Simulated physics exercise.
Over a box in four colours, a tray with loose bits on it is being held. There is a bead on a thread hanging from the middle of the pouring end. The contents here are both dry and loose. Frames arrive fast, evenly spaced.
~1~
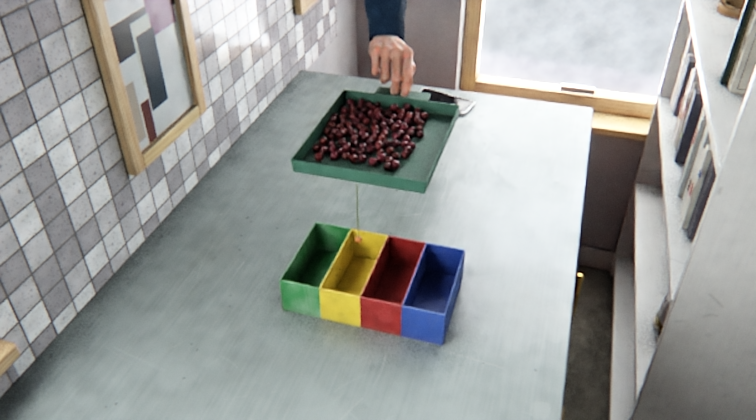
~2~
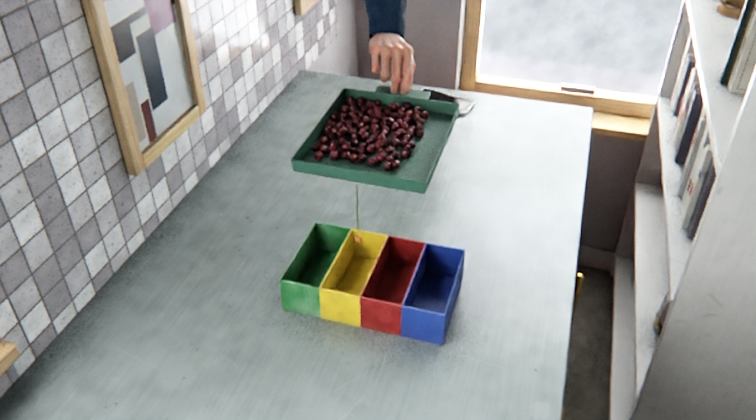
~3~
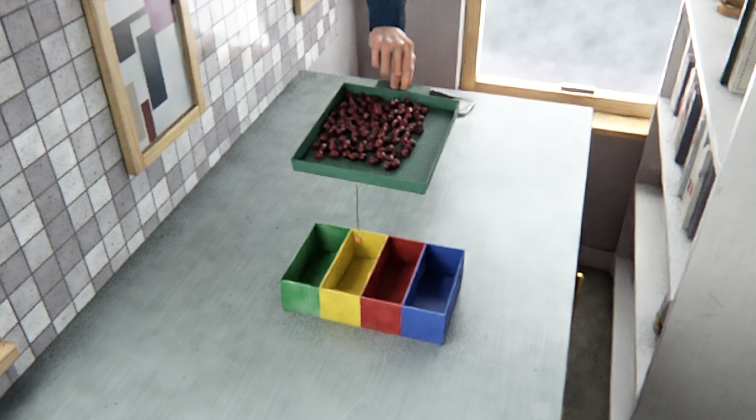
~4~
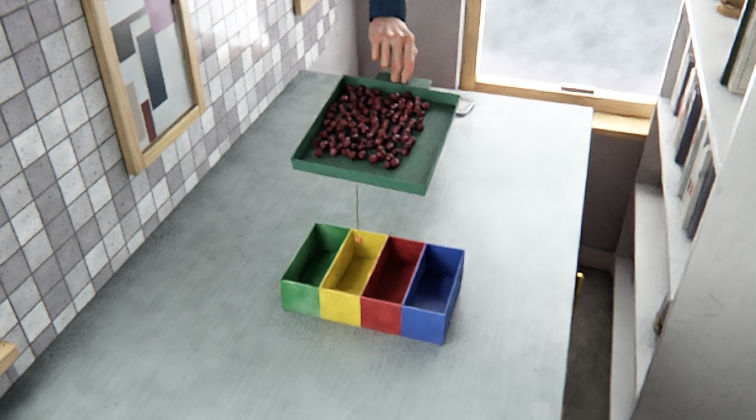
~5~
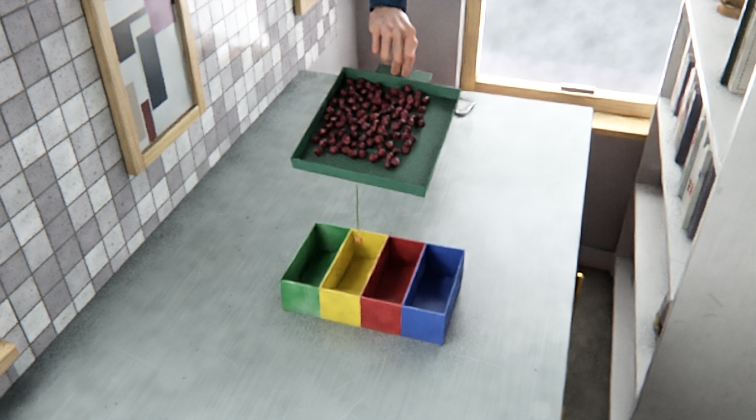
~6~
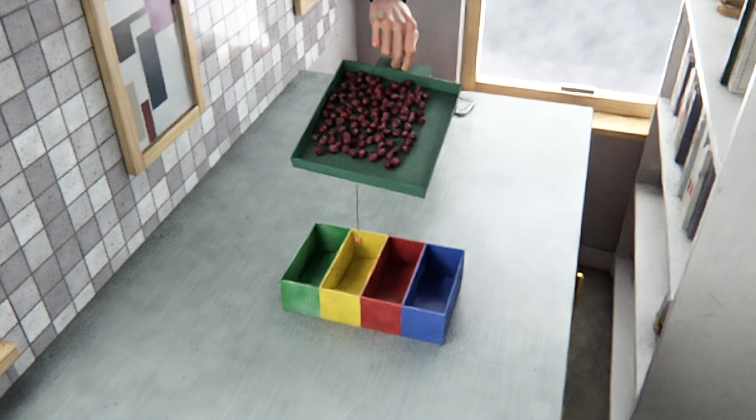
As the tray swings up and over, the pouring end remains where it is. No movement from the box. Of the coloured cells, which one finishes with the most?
The red cell finishes with the most.
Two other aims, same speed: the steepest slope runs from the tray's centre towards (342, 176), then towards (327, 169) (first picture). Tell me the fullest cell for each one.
The first time it is that green cell, and the second time it is the cell in green.
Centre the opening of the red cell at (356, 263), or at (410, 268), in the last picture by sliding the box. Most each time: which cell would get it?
Attempt 1 - blue; attempt 2 - the red one.
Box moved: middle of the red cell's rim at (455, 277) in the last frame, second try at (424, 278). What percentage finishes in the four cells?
Roughly 80 %, then roughly 90 %.
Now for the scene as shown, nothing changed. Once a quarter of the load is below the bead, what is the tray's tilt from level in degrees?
It is at around 110 degrees.
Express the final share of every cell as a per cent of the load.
As percentages, the split is green cell 0, then yellow cell 20, then red cell 40, and finally blue cell 20.
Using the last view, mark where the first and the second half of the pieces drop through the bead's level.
It passes near (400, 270) first and then near (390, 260).
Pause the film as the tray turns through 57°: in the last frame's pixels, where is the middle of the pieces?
About (383, 148).
Soon after the last picture, tray tipped steeply; nearly all on the tray; a stray few in the red cell.
A little later, tray tipped right over; nearly all on the tray; a stray few in the red cell.
Later still, tray tipped past a quarter turn; about half in the red cell; about a quarter in the blue cell; about a quarter in the yellow cell; a stray few in the green cell; a small part falling or outside the box.
At rest, tray tipped past a quarter turn; about half in the red cell; about a quarter in the blue cell; about a quarter in the yellow cell; a stray few in the green cell; a small part outside the box.
